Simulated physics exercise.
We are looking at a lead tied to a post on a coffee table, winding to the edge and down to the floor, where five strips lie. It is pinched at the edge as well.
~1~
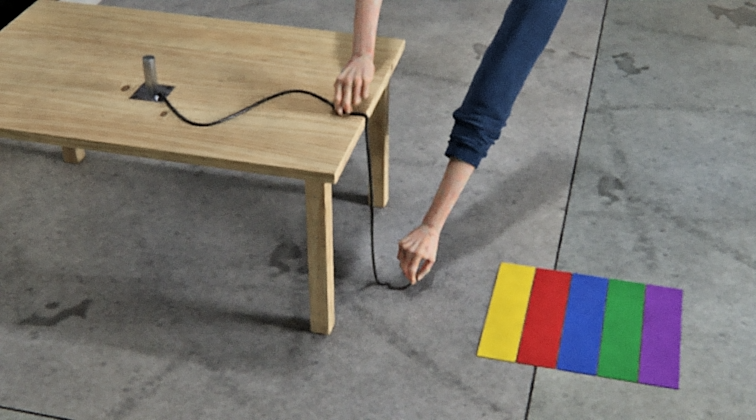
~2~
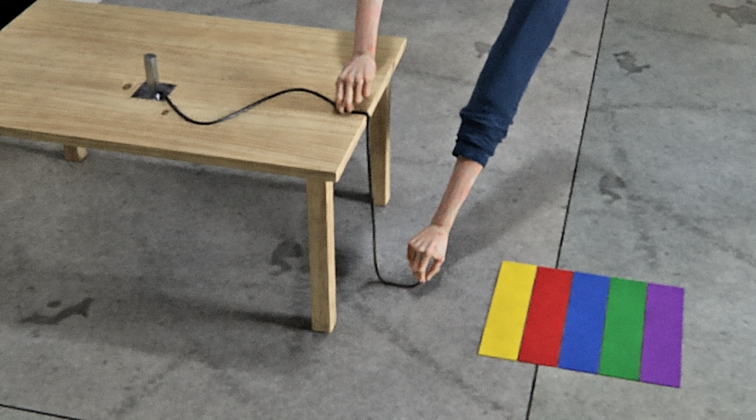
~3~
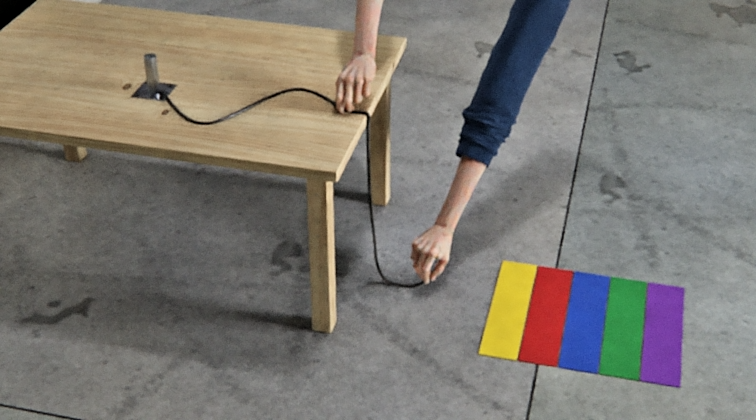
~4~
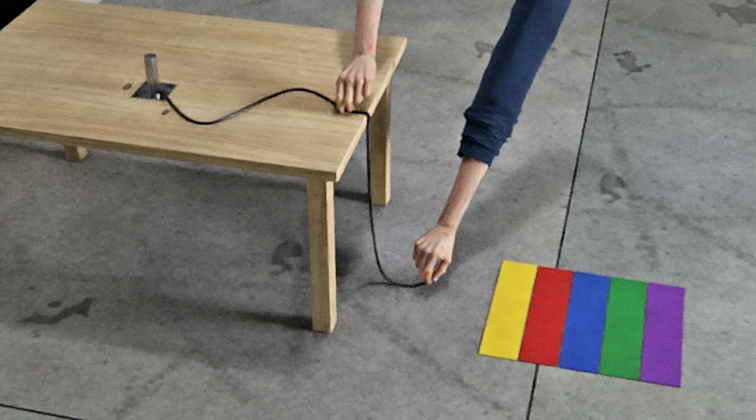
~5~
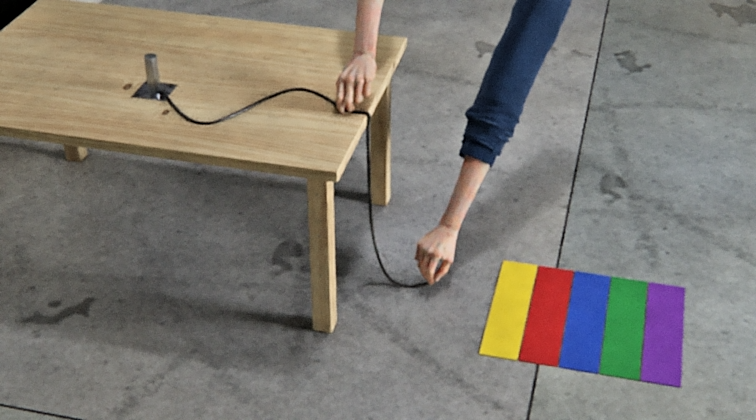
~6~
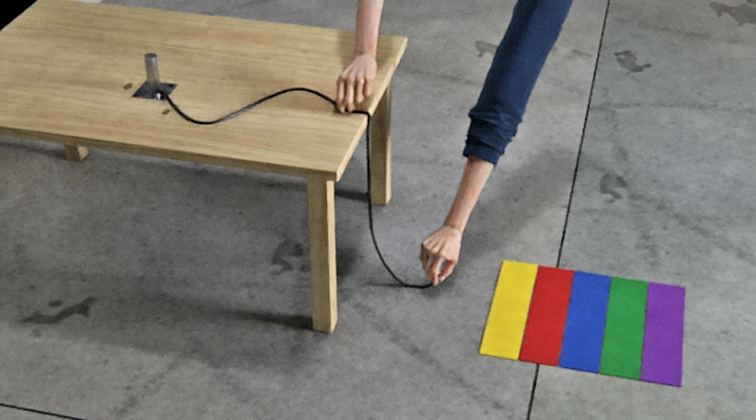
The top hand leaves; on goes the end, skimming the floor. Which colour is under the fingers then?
Over green.
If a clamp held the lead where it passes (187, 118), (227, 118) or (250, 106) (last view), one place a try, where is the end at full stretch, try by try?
The places are (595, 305), (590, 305) and (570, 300).
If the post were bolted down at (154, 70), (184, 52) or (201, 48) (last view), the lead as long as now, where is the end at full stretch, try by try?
Try by try, around (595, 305), (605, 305) and (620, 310).
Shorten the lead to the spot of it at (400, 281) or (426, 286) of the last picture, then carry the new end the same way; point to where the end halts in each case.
Try by try, around (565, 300) and (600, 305).
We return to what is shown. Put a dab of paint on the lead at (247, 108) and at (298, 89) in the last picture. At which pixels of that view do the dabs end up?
Near (288, 107) and (351, 115).
Soon after, end near (561, 299); over red.
After that, end near (600, 305); over blue.
At the stop, end near (624, 309); over green. The end stops over the green strip.
